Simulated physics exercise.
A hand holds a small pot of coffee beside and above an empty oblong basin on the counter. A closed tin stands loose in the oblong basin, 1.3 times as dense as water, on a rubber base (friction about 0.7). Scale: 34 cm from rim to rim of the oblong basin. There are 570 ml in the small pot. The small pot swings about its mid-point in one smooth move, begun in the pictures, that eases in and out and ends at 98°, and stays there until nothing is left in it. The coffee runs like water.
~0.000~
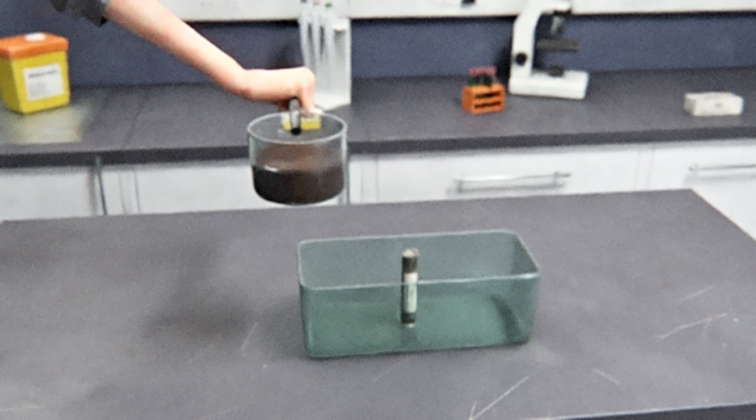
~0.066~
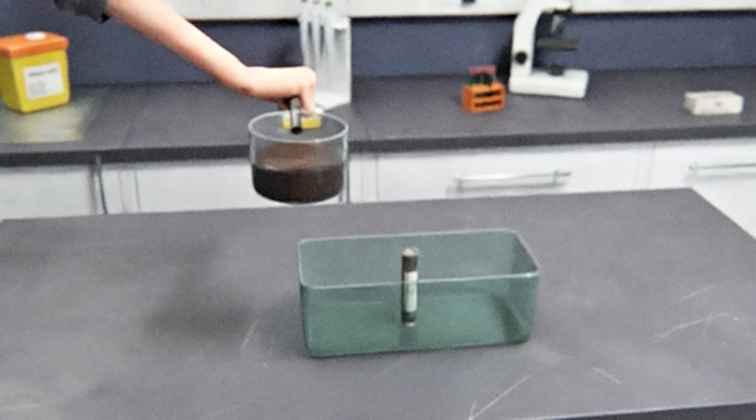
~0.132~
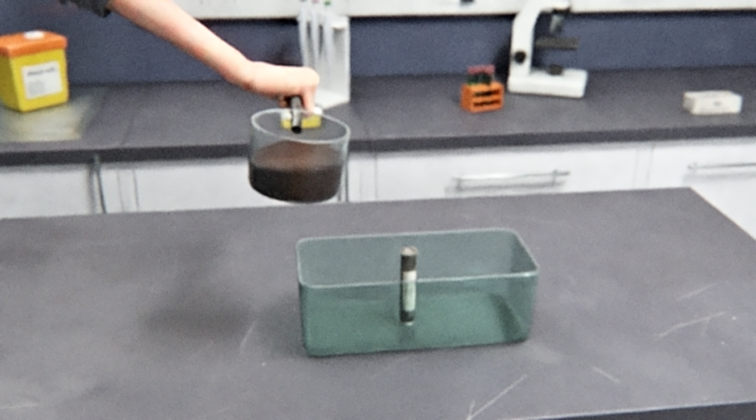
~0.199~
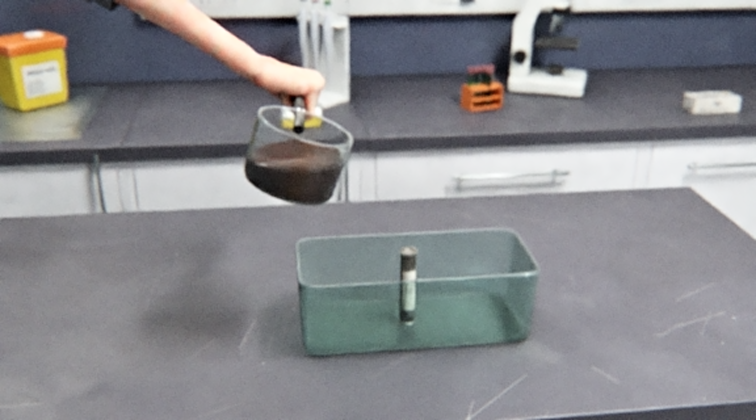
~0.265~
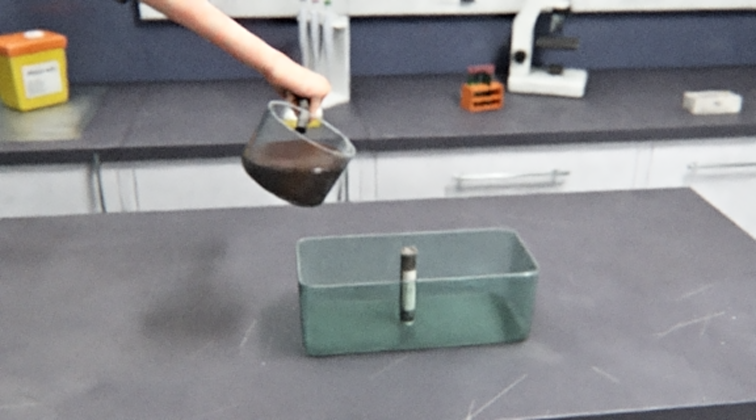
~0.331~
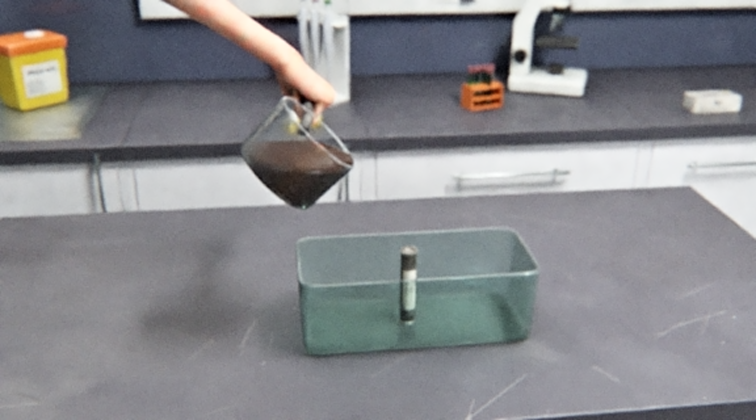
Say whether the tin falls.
It goes over.
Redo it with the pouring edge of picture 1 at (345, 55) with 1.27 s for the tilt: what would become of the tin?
Then it falls.
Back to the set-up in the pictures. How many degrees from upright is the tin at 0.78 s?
About 0°.
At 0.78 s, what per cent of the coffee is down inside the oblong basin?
Near 68 in a hundred.
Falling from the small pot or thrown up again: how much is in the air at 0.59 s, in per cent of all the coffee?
Near 40 in a hundred.
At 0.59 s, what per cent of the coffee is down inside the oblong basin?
About 12 per cent.
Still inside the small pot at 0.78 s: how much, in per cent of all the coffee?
Near 18 in a hundred.
Then, 0.59 s in, the tilt is 92° and 47 per cent is still to pour; the tin stands where it began.
Then, 0.78 s in, the tilt is 98° and 17 per cent is still to pour; the tin stands 1 cm from where it began.
Then, 0.98 s in, the tilt is 98° and 5 per cent is still to pour; the tin leans 13°.
Then, 1.20 s in, the tilt is 98° and 1 per cent is still to pour; the tin lies on its side.
Finally, the tin lies on its side.
